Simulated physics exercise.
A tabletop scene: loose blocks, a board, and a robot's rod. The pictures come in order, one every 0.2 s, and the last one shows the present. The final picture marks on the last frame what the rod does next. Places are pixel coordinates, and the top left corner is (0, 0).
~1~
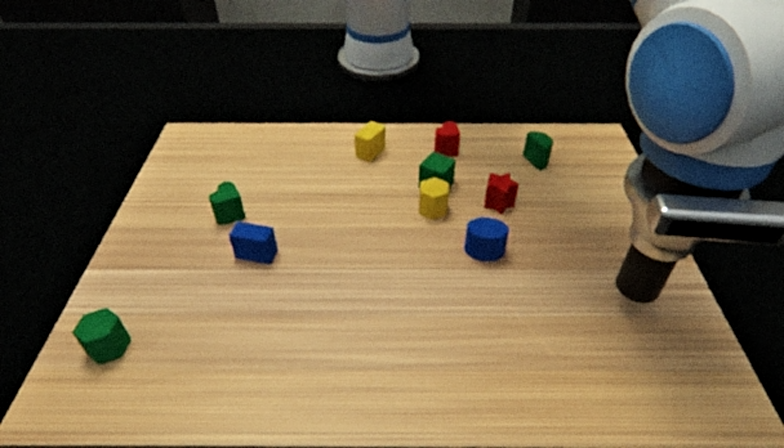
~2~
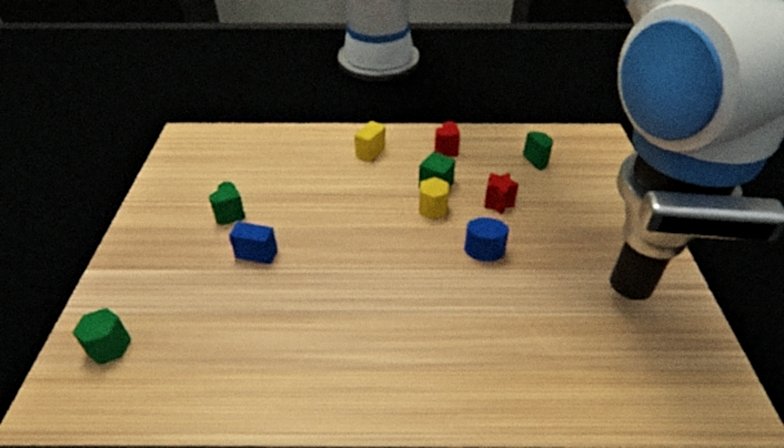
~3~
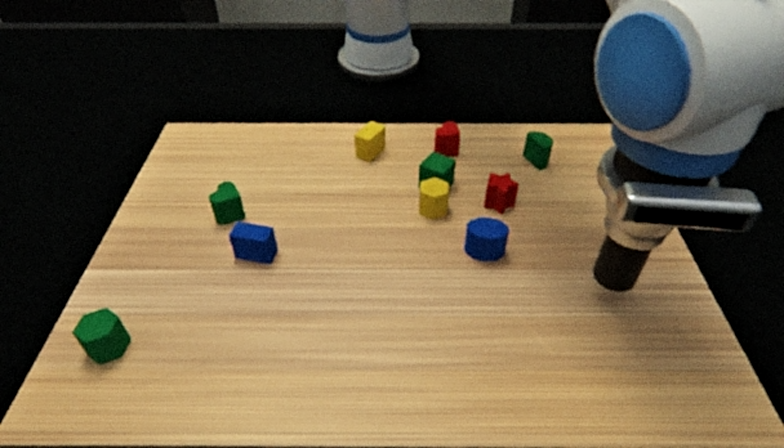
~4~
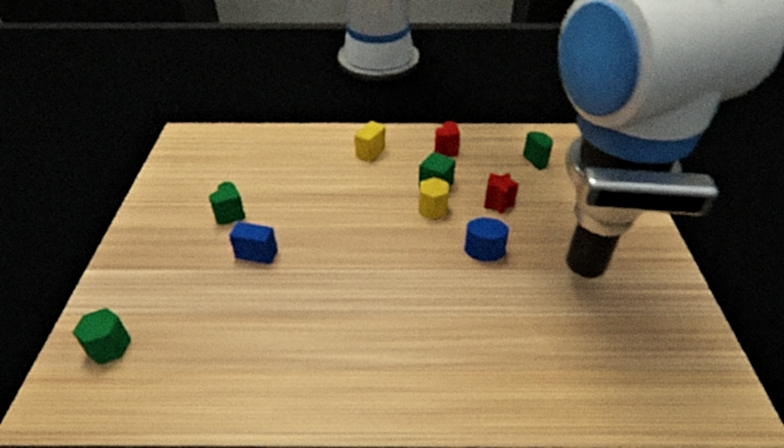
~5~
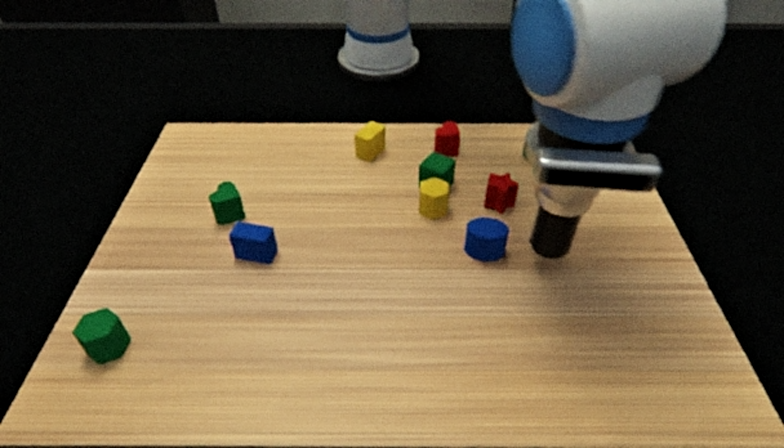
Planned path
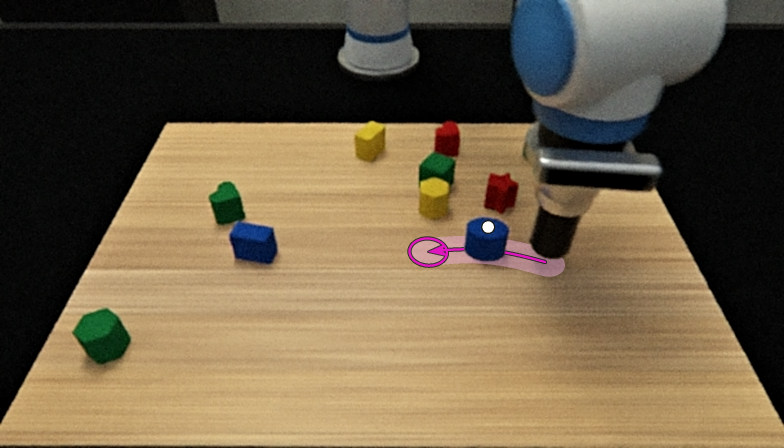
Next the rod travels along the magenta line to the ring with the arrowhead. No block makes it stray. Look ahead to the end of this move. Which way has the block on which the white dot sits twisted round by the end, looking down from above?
Direction: Clockwise.
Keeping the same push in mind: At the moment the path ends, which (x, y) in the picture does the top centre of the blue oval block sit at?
It ends at (393, 217).
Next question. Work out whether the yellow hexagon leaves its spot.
Stays put.
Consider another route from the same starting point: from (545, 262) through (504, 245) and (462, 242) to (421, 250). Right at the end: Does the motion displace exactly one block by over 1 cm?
Final answer: Yes.
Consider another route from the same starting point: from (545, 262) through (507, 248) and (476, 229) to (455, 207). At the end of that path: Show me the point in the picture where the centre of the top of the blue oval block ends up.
The middle of its upper face will lie at (447, 217).
The drawn path runs from (545, 262) over (486, 250) to (428, 252); the dot is on the blue oval block.
The first path, step by step. One third of the way, rod (509, 236); blue oval block (470, 224).
Two thirds of the way, rod (469, 233); blue oval block (430, 220).
At the end, rod (429, 235); yellow hexagon not moved; blue oval block (393, 217), turned 20° clockwise.
